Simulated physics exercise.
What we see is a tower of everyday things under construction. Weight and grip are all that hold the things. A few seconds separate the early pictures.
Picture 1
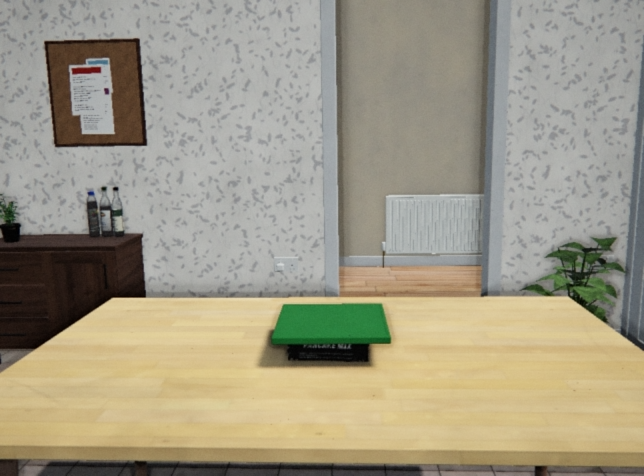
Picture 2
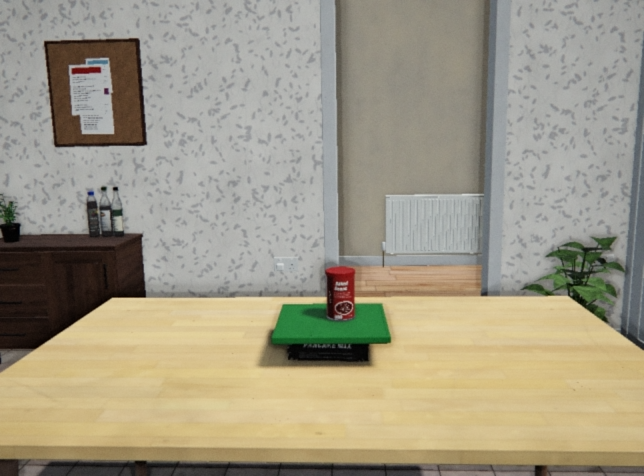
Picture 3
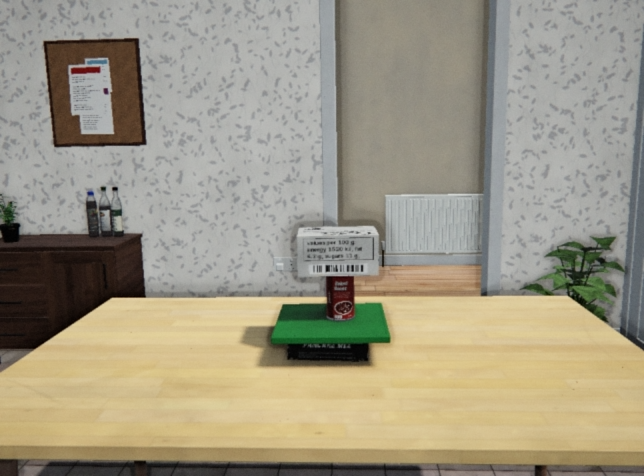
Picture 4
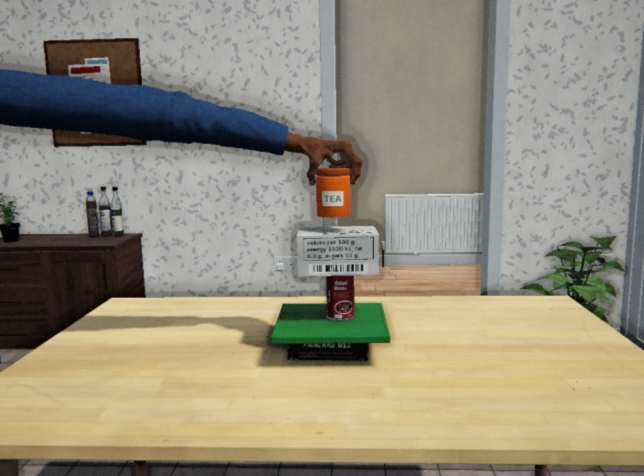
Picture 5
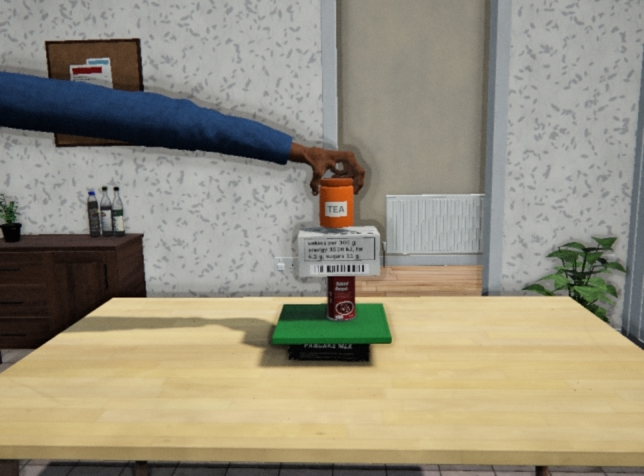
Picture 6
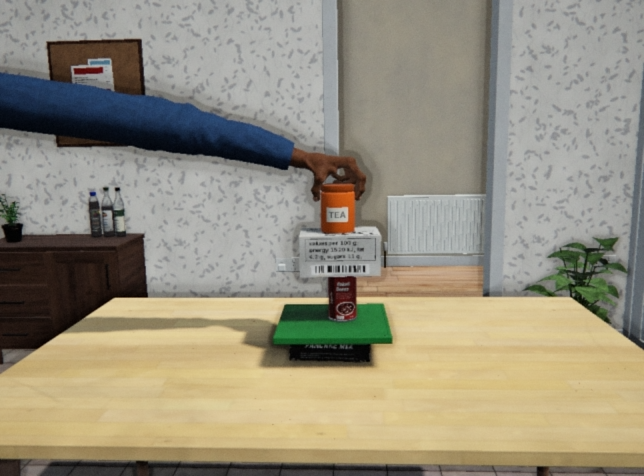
To begin with, a green slab rests on a dark box on a wooden table, and then a red tin stands on it. A pale box with a printed label appears on top of the tin. An arm in a blue sleeve then lowers an orange tea jar onto the box, fingers still gripping it.
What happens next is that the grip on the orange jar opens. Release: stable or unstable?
Stable.
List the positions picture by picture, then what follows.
In the first frame, the last thing is not in view yet.
In the second frame, the last thing is not in view yet; red tin (341, 294).
In the third frame, the last thing is not in view yet.
In the fourth frame, coming down; orange jar (333, 192); red tin (340, 293).
In the fifth frame, coming down; orange jar (336, 202).
In the sixth frame, set down, still held; orange jar (338, 208); red tin (342, 294).
Then, 0.40 s on from there, no change.
Then, 1.00 s on from there, orange jar resting near (338, 208).
In the end, all 5 unmoved. At the end, from the last picture's camera, orange jar near (338, 208). The pile keeps its balance.
